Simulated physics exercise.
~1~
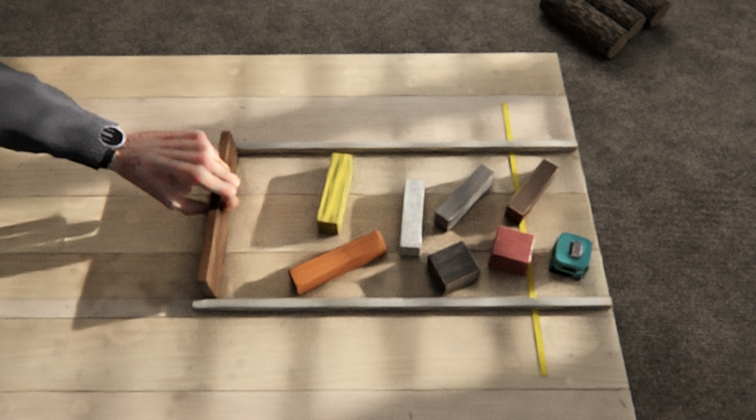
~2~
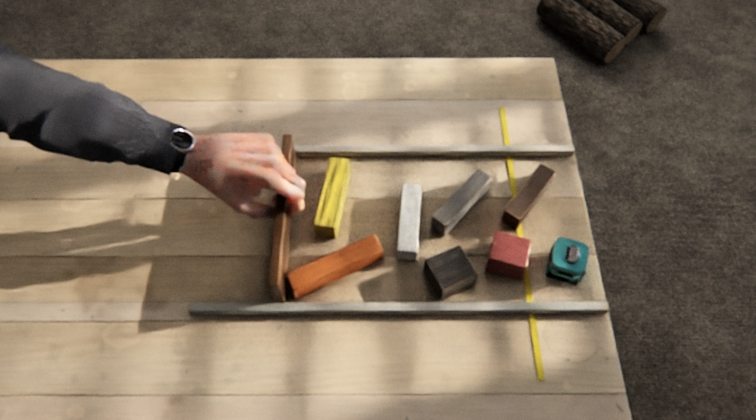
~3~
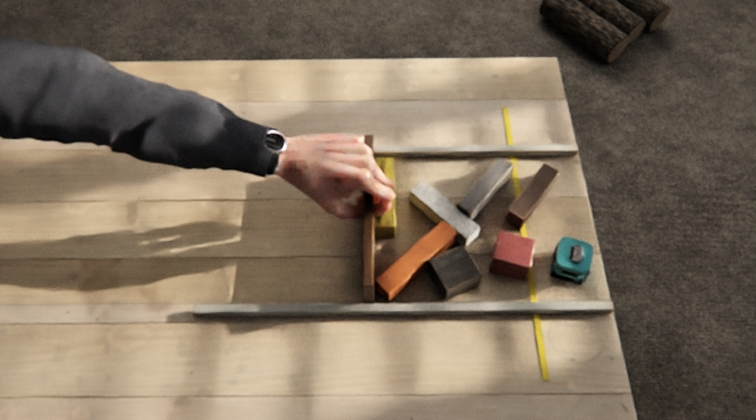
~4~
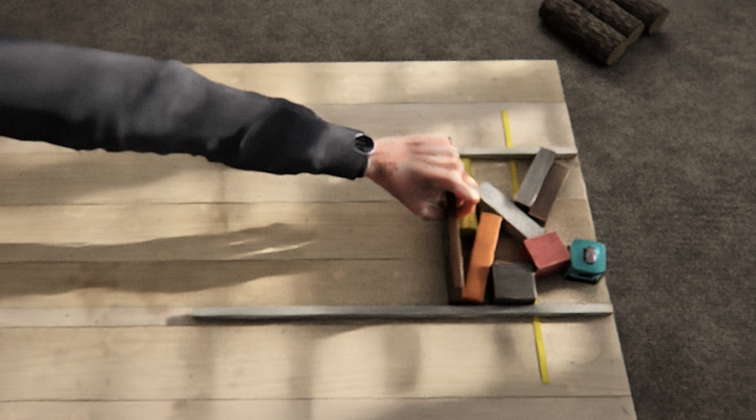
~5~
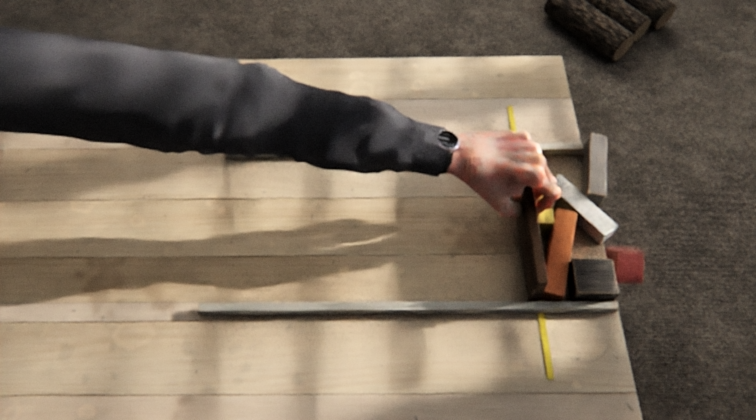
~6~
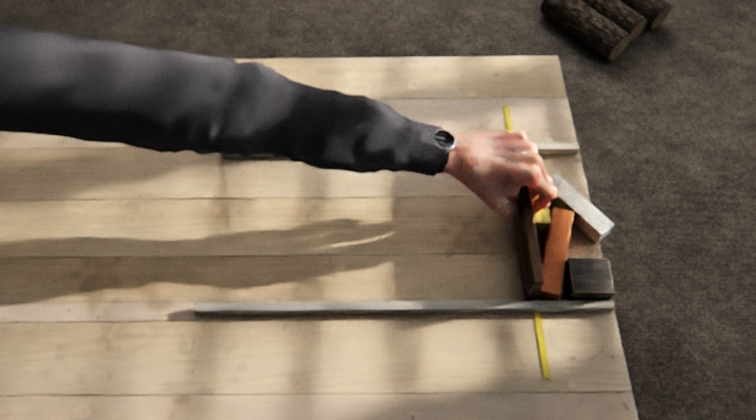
Hand sliding a wooden board rightward, bunching coloured blocks together and pushing several off the table's edge, others staying on top.
